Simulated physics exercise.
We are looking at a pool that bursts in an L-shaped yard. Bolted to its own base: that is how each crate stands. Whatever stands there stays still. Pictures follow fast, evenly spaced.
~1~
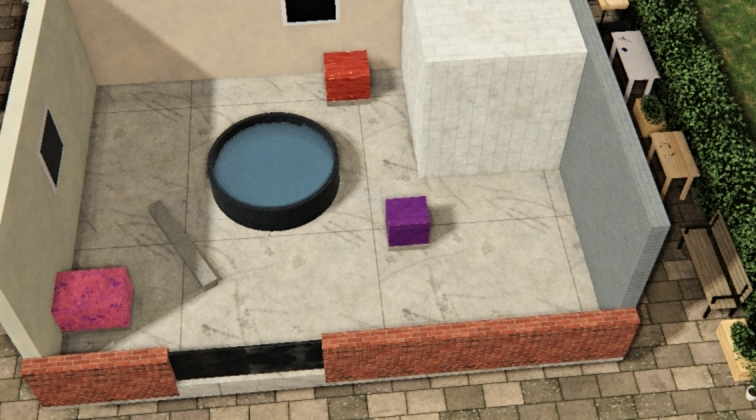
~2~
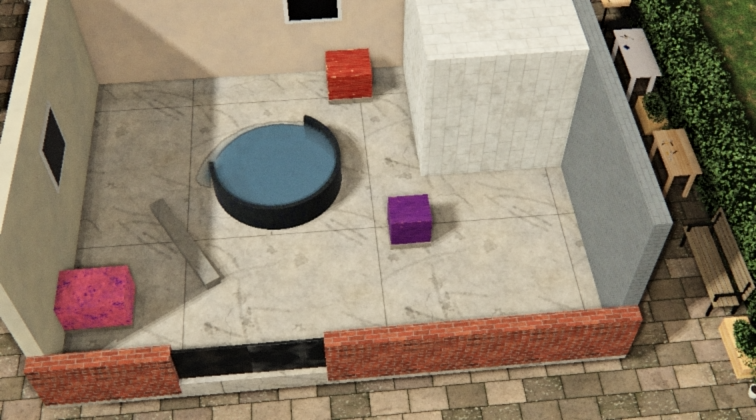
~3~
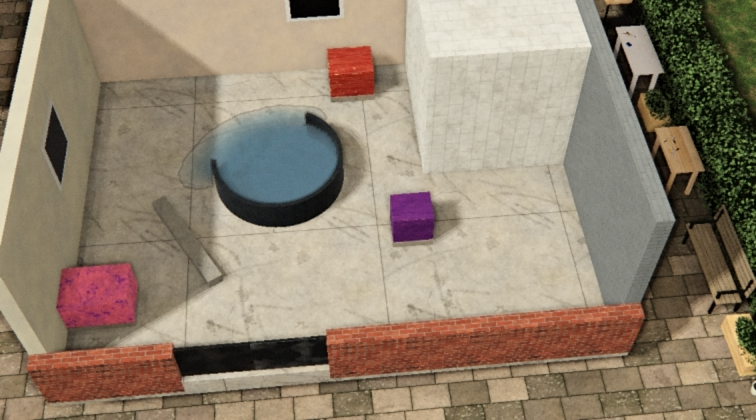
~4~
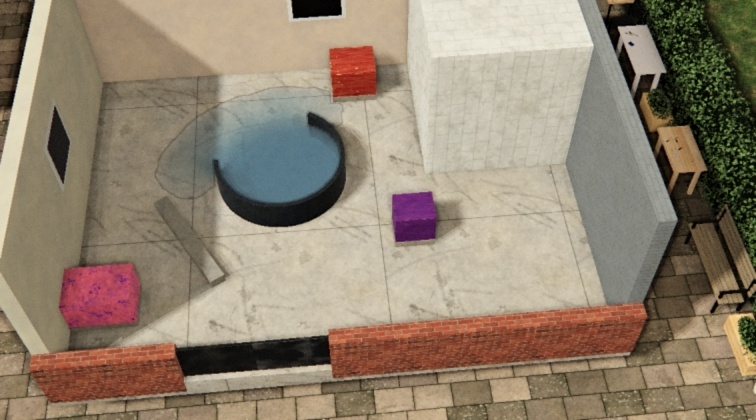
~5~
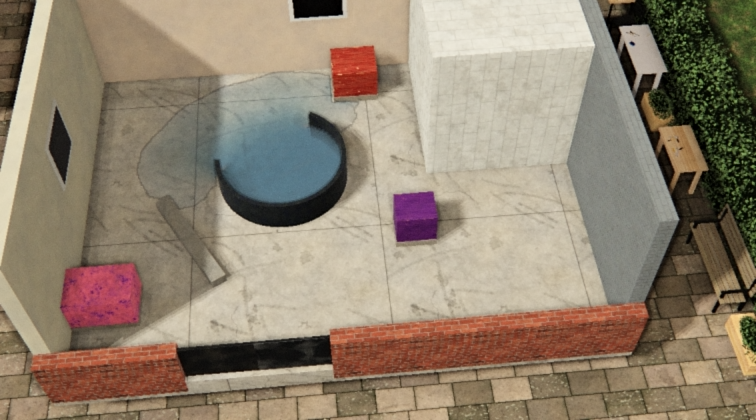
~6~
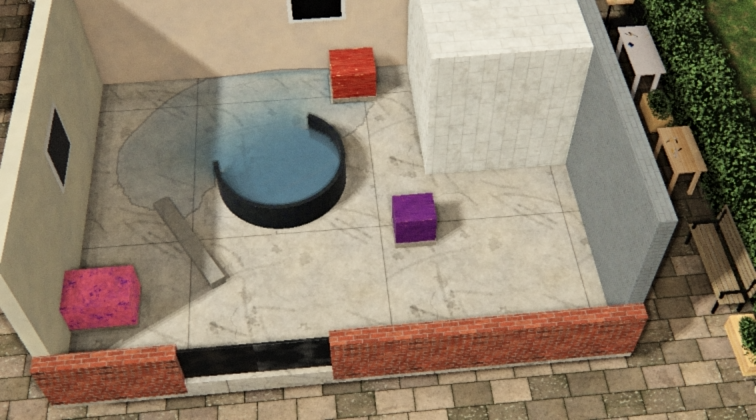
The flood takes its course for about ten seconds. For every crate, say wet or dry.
Purple crate - dry; pink crate - wet; red crate - wet.
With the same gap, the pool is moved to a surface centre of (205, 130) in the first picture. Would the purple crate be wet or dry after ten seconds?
Purple crate: Unaffected.
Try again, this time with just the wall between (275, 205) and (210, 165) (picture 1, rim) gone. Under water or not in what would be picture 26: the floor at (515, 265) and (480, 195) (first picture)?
Well, the first one's spared and the next one's spared.
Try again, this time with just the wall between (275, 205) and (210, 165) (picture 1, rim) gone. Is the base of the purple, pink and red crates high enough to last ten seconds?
Here's how it goes: The purple crate is left untouched, the pink crate is swamped, and the red crate is left untouched.
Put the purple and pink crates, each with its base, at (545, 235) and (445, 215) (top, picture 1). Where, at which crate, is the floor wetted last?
Answer: The purple one.
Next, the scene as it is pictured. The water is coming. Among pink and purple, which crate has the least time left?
My pick is the crate marked pink.
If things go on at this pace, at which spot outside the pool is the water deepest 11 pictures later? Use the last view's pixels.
Look near (104, 86).
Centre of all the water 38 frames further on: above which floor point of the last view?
I reckon somewhere around (235, 169).
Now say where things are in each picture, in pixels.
The round pool at (273, 162) is whole and still, in the first picture.
Water pours out on the round pool's far side and has run to (202, 182), in the second picture.
The front is at (190, 183), out from the gap on the round pool's far side, in the third picture.
Water pours out on the round pool's far side and has run to (329, 95), in the fourth picture.
Water pours out on the round pool's far side and has run to (329, 79), in the fifth picture.
Water pours out on the round pool's far side and has run to a hidden place, in the sixth picture.
A moment on, water covers 25 % of the floor; the purple crate not reached, the pink crate not reached, the red crate water round its plinth.
Next, water covers 25 % of the floor; the purple crate not reached, the pink crate not reached, the red crate water round its plinth.
Then, water covers 35 % of the floor; the purple crate not reached, the pink crate water round its plinth, the red crate water round its plinth.
Later, water covers 60 % of the floor; the purple crate water round its plinth, the pink crate water round its plinth, the red crate water round its plinth.
In the end, water covers 90 % of the floor; the purple crate stayed above the water, the pink crate was topped, the red crate was topped.
